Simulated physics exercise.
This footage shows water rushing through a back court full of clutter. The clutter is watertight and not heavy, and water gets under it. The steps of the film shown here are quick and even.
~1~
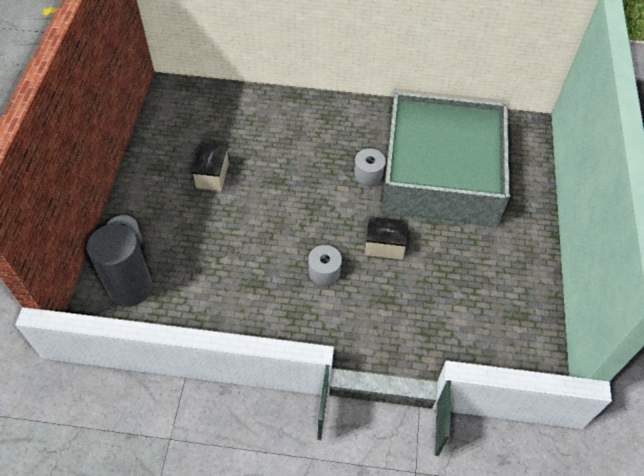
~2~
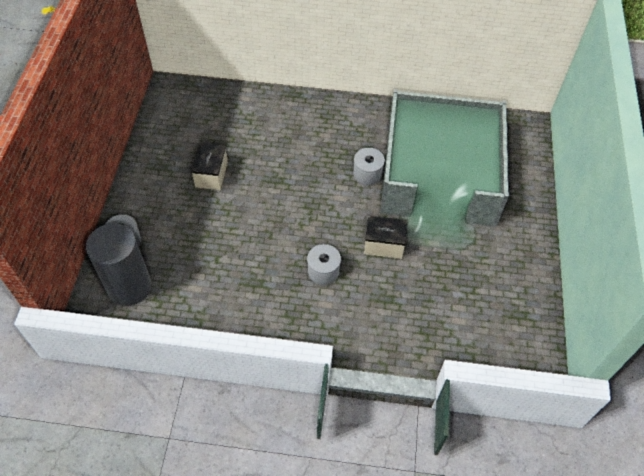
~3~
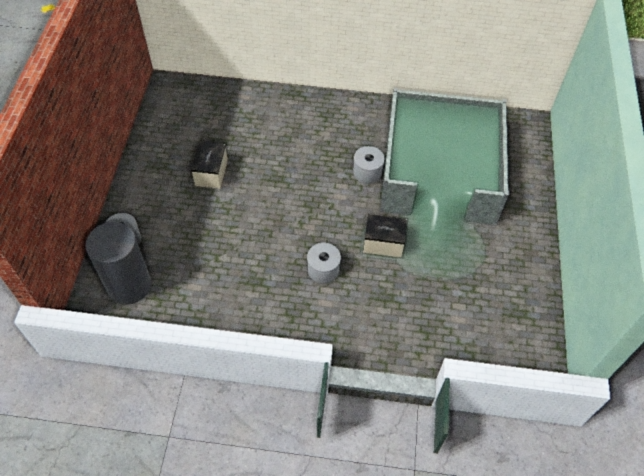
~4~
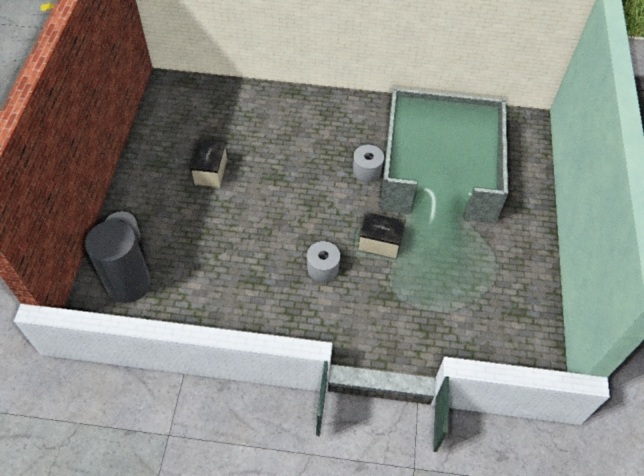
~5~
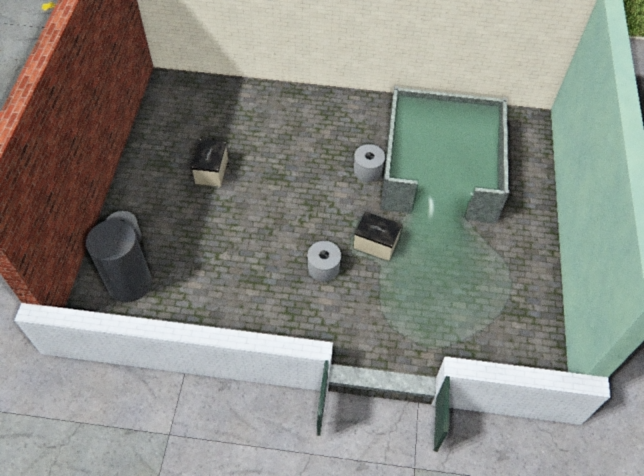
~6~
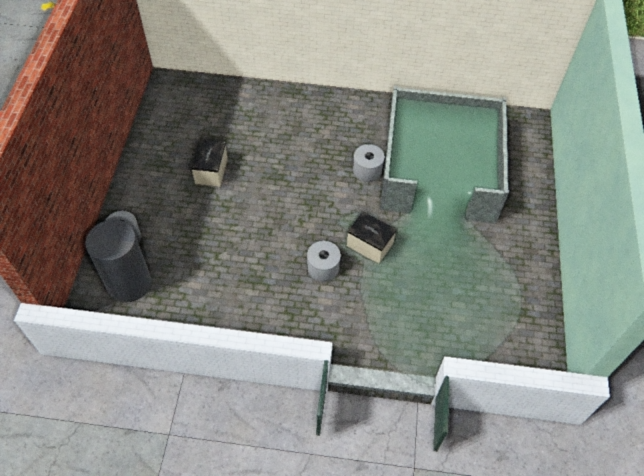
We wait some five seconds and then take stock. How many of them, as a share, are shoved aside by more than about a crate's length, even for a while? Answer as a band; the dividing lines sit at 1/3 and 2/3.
Less than 1/3.
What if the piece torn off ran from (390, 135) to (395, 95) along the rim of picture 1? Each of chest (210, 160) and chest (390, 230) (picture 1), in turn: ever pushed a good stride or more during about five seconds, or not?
Covered that distance; fell short of it.
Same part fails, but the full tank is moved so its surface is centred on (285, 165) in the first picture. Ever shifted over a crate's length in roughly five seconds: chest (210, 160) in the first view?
I reckon it made the full stretch.
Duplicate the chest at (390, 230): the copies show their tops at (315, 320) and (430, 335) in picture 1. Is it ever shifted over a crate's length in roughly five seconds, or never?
In sequence: Travels that far, travels that far.
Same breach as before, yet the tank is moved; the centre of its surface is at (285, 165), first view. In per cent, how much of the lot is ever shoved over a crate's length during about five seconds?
I'd put it near 40 percent.
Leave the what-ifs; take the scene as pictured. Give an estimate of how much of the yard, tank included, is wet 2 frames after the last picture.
Estimate: 30 %.
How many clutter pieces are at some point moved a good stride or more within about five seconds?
Count: 1.
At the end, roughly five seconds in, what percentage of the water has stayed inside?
I'd say close to 72 percent.
A moment on, 0 of 5 are well off their spots; 0 afloat.
Next, 1 of 5 are well off their spots; 0 afloat.
Later, 1 of 5 are well off their spots; 0 afloat.
In the end, 1 of 5 are well off their spots, and 1 have been at some point; 0 afloat.
